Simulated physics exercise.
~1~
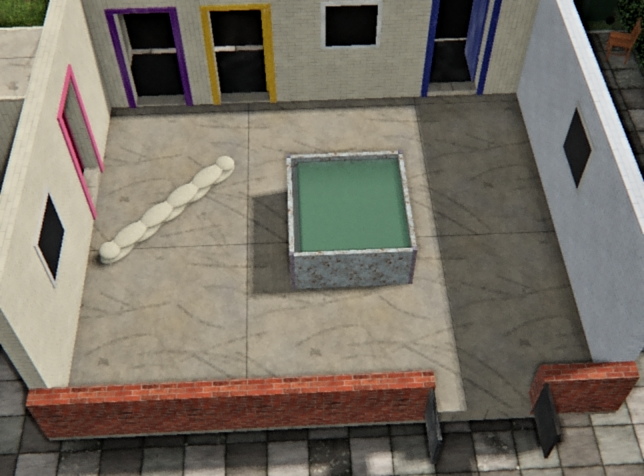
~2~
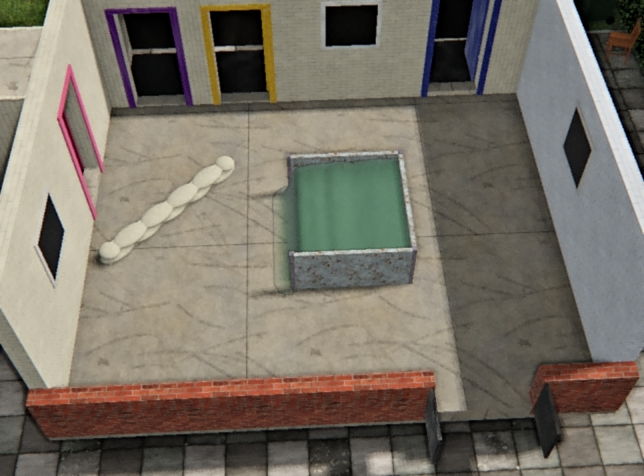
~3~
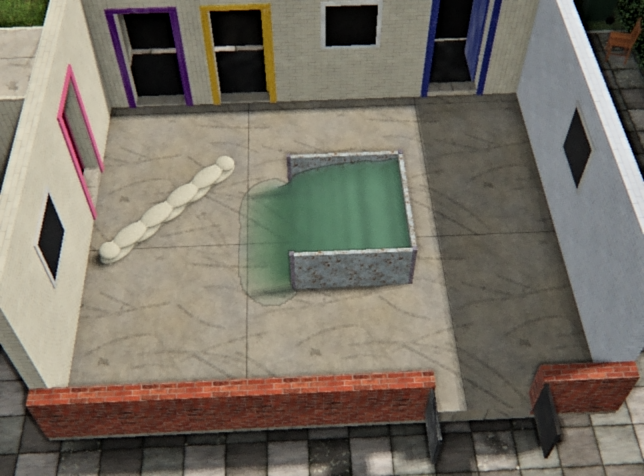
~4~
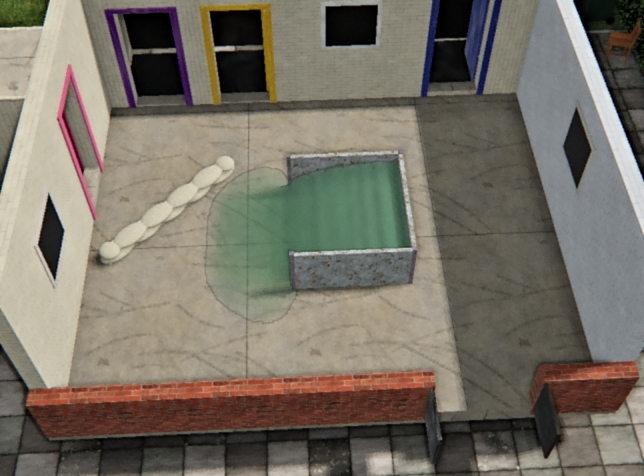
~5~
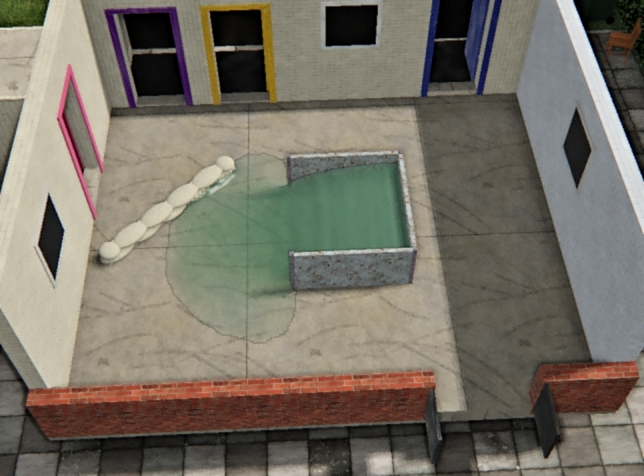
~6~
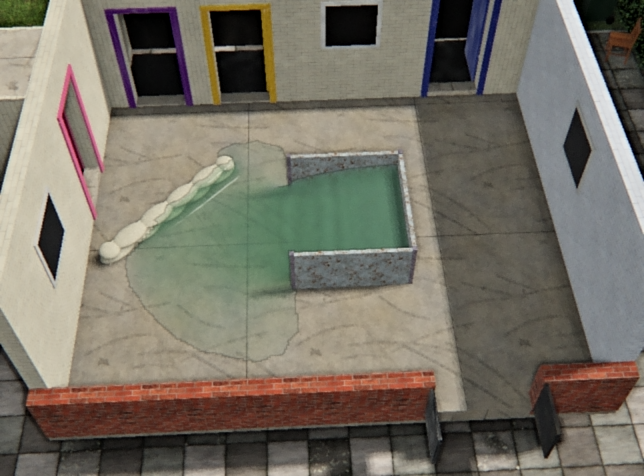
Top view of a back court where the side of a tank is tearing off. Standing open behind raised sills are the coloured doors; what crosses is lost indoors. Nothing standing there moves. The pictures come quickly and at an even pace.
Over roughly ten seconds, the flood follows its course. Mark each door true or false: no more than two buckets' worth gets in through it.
Blue door: True, pink door: True, yellow door: False, purple door: False.
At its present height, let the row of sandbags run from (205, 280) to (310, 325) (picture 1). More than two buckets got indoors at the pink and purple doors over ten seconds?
My take: The pink door tops the threshold, and the purple door tops the threshold too.
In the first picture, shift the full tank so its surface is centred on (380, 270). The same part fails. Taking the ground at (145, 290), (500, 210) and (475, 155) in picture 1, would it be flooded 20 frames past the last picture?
Points in turn: Inundated; not reached; not reached.
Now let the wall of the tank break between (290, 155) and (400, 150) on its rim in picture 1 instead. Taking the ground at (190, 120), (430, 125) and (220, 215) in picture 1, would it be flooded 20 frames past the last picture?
Taking the spots in turn: Swamped, swamped and untouched.
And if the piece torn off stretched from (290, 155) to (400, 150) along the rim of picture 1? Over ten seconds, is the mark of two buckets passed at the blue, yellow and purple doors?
Result: Blue gets too much, yellow gets too much, purple gets too much.
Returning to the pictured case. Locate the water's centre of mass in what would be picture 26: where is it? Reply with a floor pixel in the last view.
I reckon somewhere around (206, 283).
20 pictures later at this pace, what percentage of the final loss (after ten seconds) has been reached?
Approximately 15 %.
A moment on, water covers 30 % of the floor; the blue door not reached, the pink door not reached, the yellow door not reached, the purple door not reached.
Next, water covers 40 % of the floor; the blue door not reached, the pink door wet at the sill, nothing in, the yellow door under two buckets in, the purple door wet at the sill, nothing in.
Then, water covers 50 % of the floor; the blue door not reached, the pink door wet at the sill, nothing in, the yellow door over two buckets in, the purple door wet at the sill, nothing in.
Later, water covers 80 % of the floor; the blue door wet at the sill, nothing in, the pink door wet at the sill, nothing in, the yellow door over two buckets in, the purple door over two buckets in.
In the end, water covers 95 % of the floor; the blue door wet at the sill, nothing in, the pink door wet at the sill, nothing in, the yellow door over two buckets in, the purple door over two buckets in.
